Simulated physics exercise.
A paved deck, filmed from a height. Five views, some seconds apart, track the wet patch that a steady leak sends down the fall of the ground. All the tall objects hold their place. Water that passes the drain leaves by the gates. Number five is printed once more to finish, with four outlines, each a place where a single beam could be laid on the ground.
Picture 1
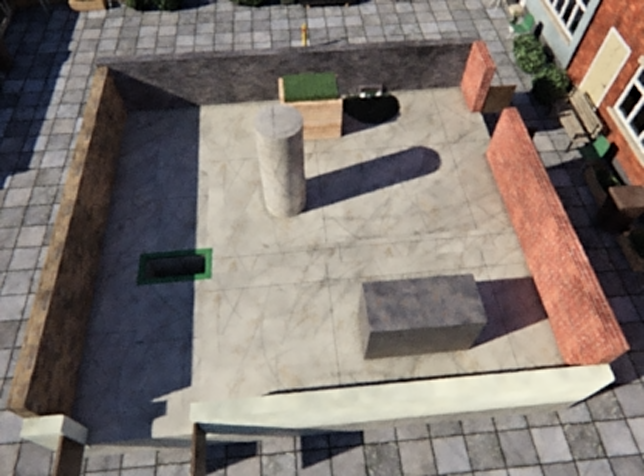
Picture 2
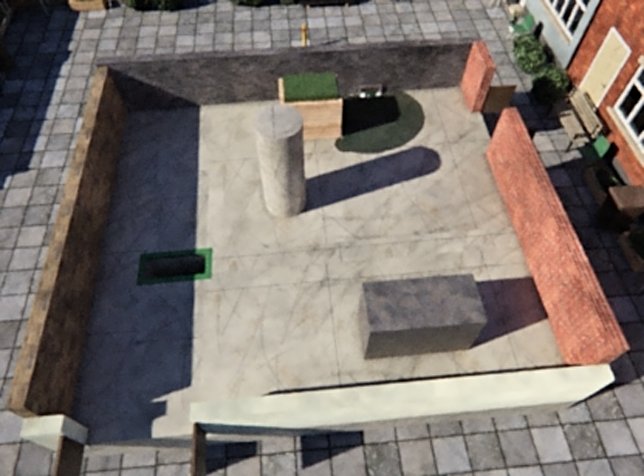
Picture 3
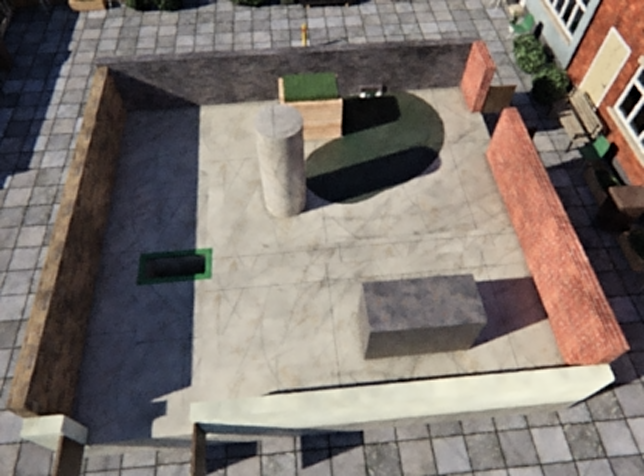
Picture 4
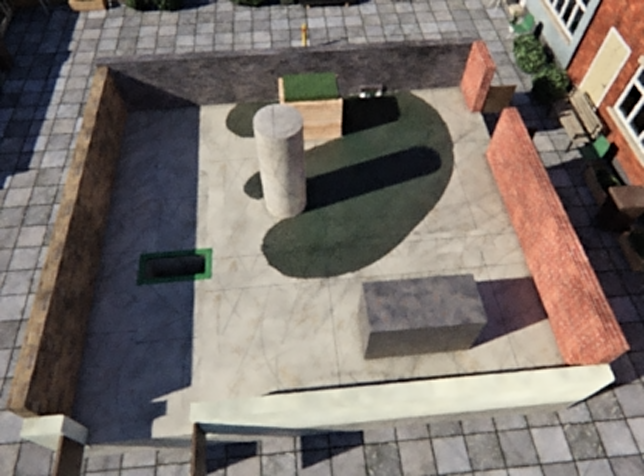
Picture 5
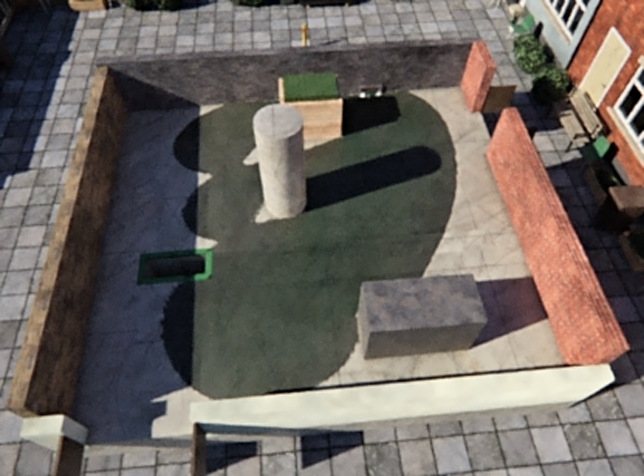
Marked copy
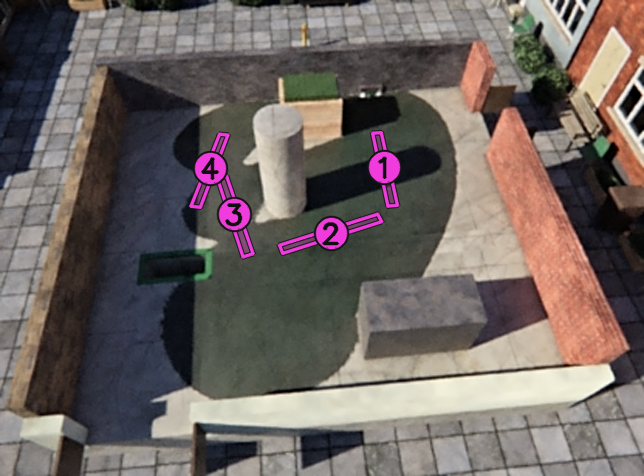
On a paved, walled deck seen from above, a small dark patch of water lies beside a green-topped box near the back wall. It spreads forward across the pale floor, passes around the upright column, then widens leftward and toward the front wall, reaching beside the grey block.
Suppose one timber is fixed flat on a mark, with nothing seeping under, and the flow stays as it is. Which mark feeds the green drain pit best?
Place 2 does it best.
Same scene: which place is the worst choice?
It is 3.
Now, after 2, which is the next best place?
4.
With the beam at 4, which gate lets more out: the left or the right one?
The left one.
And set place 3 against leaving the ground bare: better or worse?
It is worse.
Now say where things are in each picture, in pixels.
Outfall at (370, 90); green drain pit at (175, 266); open gate at (146, 423); open gate at (478, 132); water covers 2 % of the ground and shows as far out as (374, 119); green drain pit still dry.
Water covers 6 % of the ground and shows as far out as (342, 146); green drain pit still dry.
Water covers 14 % of the ground and shows as far out as (318, 193); green drain pit still dry.
Water covers 26 % of the ground and shows as far out as (295, 270); green drain pit still dry.
Water covers 47 % of the ground and shows as far out as (185, 353); green drain pit still dry.
On the marked copy, 1 from (392, 205) to (376, 132); 2 from (281, 249) to (379, 217); 3 from (222, 177) to (248, 255); 4 from (195, 206) to (223, 134).
Choosing 1, about 8 % of the stream runs into the green drain pit, about 91 % out by the gates.
Choosing 2, about 33 % of the stream runs into the green drain pit, about 66 % out by the gates.
Choosing 3, next to none of the stream runs into the green drain pit, about 98 % out by the gates.
Choosing 4, about 15 % of the stream runs into the green drain pit, about 85 % out by the gates.
